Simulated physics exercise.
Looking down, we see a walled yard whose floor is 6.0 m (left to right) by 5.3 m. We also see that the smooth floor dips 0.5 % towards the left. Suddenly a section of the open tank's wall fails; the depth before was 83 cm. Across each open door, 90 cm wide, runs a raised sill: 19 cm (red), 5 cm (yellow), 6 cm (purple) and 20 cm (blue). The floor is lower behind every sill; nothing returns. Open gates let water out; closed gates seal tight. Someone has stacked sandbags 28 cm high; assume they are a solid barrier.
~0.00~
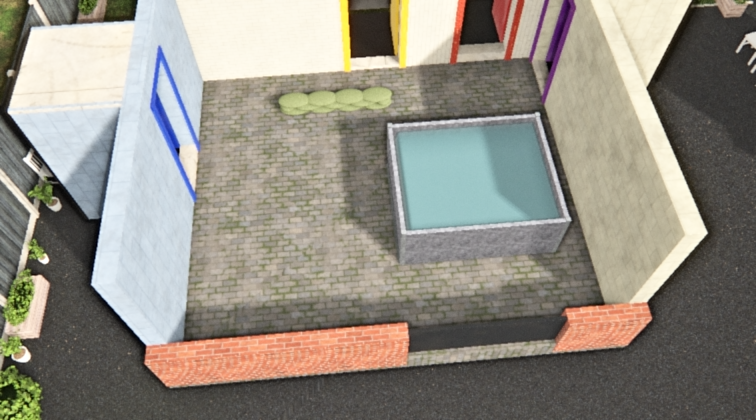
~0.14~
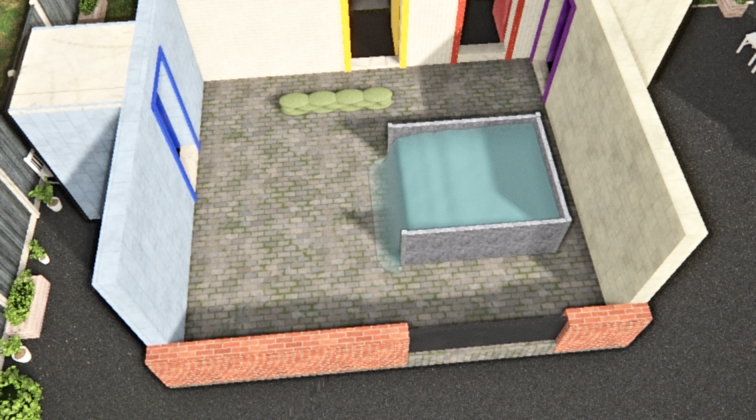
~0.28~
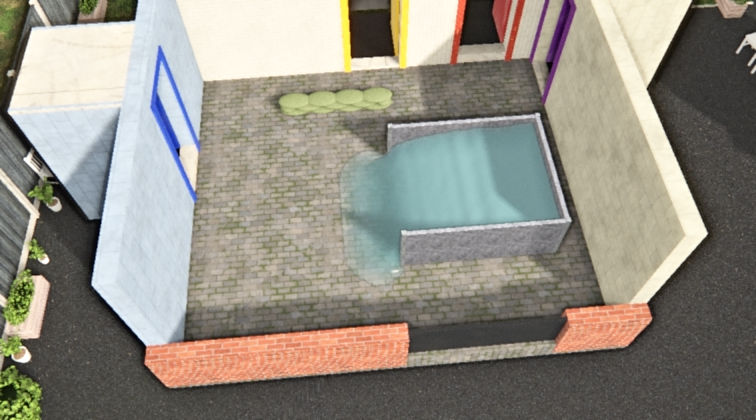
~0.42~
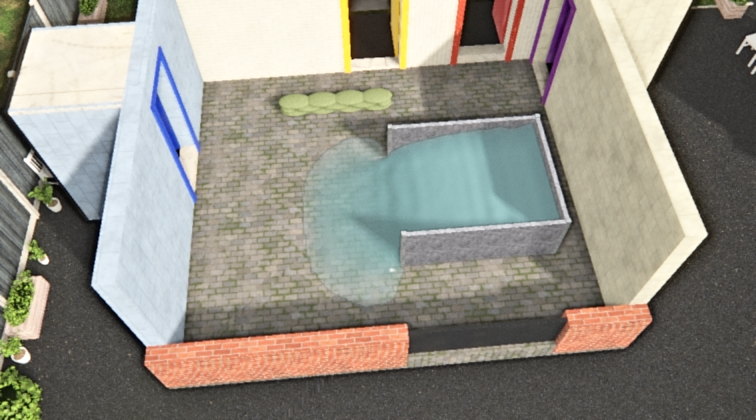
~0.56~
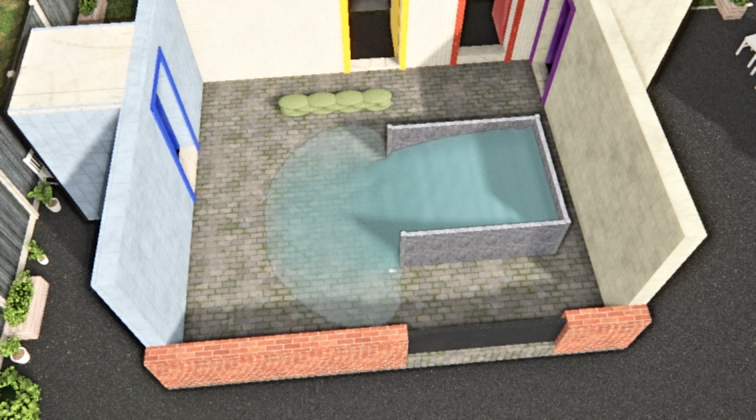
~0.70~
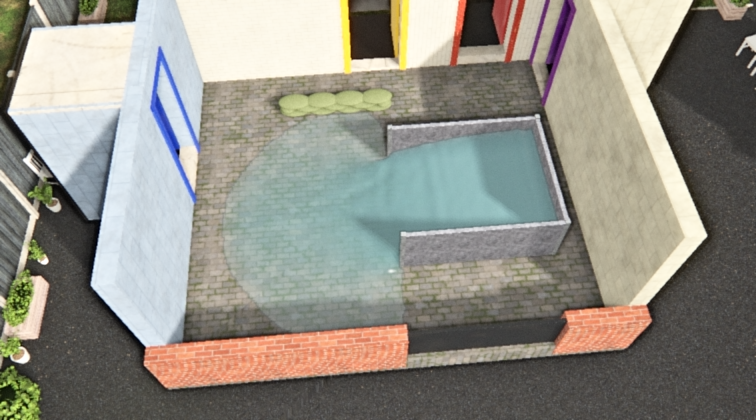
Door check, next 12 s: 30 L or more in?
In order: The red door is going to hold within the limit; the yellow door is going to break the limit; the purple door is going to break the limit; the blue door is going to break the limit.
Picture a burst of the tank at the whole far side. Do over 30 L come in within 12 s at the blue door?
Note: Blue door, short of the limit.
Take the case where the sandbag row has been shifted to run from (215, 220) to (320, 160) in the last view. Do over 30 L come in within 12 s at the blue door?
Limit check - blue: Pass, within.
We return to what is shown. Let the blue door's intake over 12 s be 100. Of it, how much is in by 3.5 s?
By then it's near 95% of the total.
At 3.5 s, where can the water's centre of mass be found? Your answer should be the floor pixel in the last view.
Roughly (306, 208) in the last picture.
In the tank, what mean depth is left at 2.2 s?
25 cm.
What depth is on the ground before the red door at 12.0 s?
Around 9.5 cm there.
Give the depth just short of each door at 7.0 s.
Depths in cm: Red 5, yellow 9, purple 17, blue 14.
After 1.4 s water covers 50 % of the floor and is deepest (44 cm) near (182, 363); red door not reached, yellow door not reached, purple door not reached, blue door 35 cm at the sill, 17 L in.
After 2.2 s water covers 50 % of the floor and is deepest (54 cm) near (183, 351); red door not reached, yellow door not reached, purple door not reached, blue door 37 cm at the sill, 81 L in.
After 3.5 s water covers 65 % of the floor and is deepest (35 cm) near (204, 84); red door not reached, yellow door 4 cm at the sill, 0 L in, purple door not reached, blue door 26 cm at the sill, 140 L in.
After 7.0 s water covers 95 % of the floor and is deepest (24 cm) near (539, 183); red door 5 cm at the sill, 0 L in, yellow door 9 cm at the sill, 26 L in, purple door 17 cm at the sill, 168 L in, blue door 14 cm at the sill, 149 L in.
After 12.0 s water covers 95 % of the floor and is deepest (14 cm) near (364, 347); red door 10 cm at the sill, 0 L in, yellow door 9 cm at the sill, 63 L in, purple door 9 cm at the sill, 333 L in, blue door 7 cm at the sill, 149 L in.
